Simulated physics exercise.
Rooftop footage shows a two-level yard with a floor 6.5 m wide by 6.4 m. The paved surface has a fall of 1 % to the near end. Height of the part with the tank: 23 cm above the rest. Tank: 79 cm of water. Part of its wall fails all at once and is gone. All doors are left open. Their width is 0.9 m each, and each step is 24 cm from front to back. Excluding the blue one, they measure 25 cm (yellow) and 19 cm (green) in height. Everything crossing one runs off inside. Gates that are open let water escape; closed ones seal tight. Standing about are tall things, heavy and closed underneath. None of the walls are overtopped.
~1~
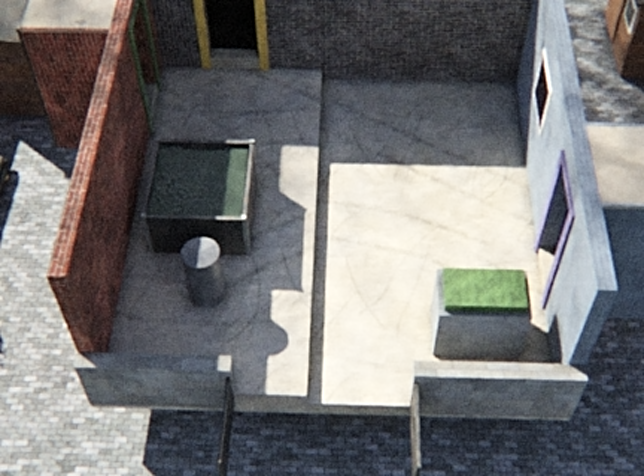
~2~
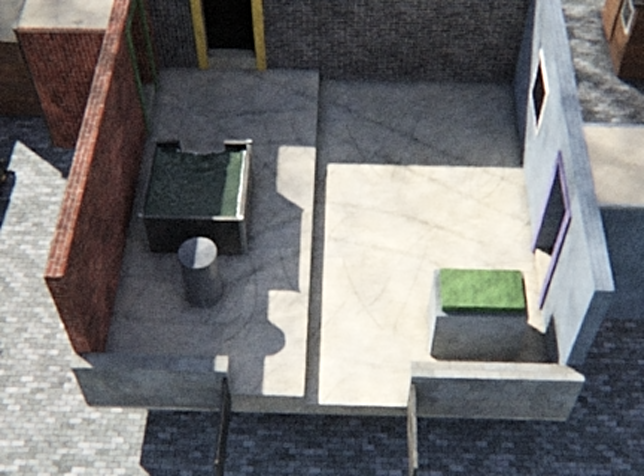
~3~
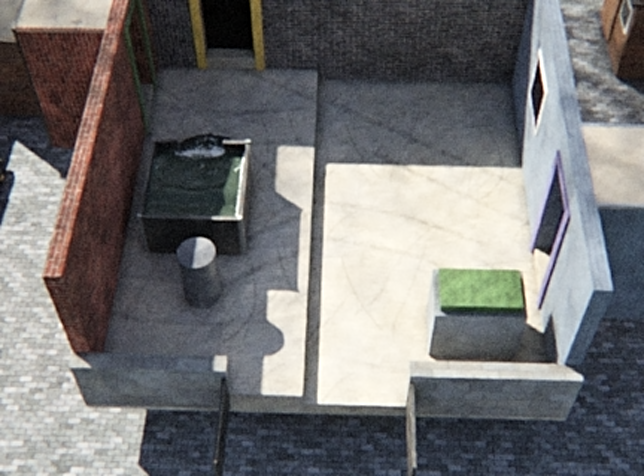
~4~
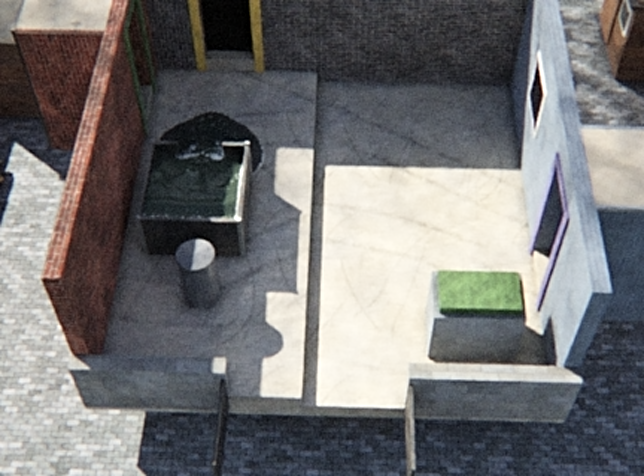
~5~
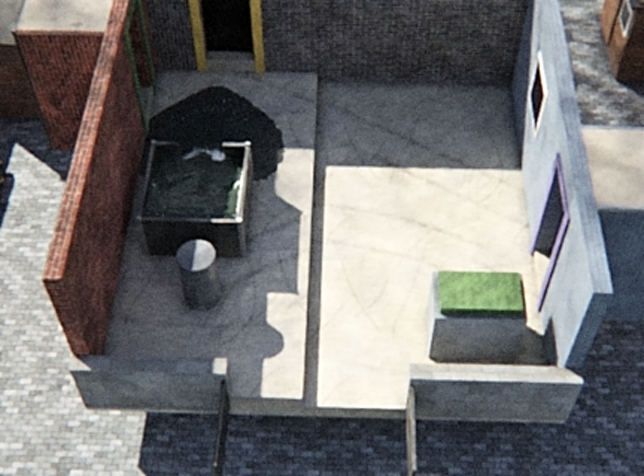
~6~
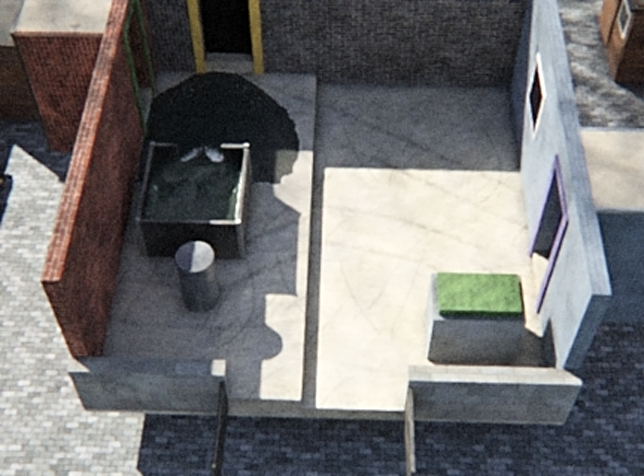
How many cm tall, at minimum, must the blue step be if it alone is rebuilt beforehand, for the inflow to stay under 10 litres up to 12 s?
Around 6.5 cm at the least.
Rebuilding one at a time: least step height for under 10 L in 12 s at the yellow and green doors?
You'd want some 26 cm at yellow and some 18 cm at green.
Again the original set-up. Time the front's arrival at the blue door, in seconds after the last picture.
Blue 4.0 s.
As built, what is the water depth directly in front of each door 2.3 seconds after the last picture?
In cm: Yellow 16, blue 0, green 19.
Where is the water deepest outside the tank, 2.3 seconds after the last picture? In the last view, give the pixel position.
Around pixel (211, 110).
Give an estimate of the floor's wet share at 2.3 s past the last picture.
Approximately 30 % of it.
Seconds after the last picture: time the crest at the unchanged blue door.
It peaks around 10.5 s.
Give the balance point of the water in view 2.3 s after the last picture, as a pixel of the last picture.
Approximately (246, 145).
Then, 0.7 s after the last picture water covers 20 % of the floor, deepest (46 cm) near (157, 74); it has not reached the blue door.
Then, 2.3 s after the last picture water covers 30 % of the floor, deepest (22 cm) near (211, 110); it has not reached the blue door.
Then, 11.3 s after the last picture water covers 85 % of the floor, deepest (11 cm) near (549, 399); 9 cm at the blue door, 0 litres in over its 18 cm step.
At the blue door as built, the water peaked near 9 cm, 10.3 s after the last picture.
Run again over the same 12 s with other heights there, 16 litres in over 5 cm, 7 litres over 7 cm. The limit of 10 litres is kept from about 6.5 cm up.
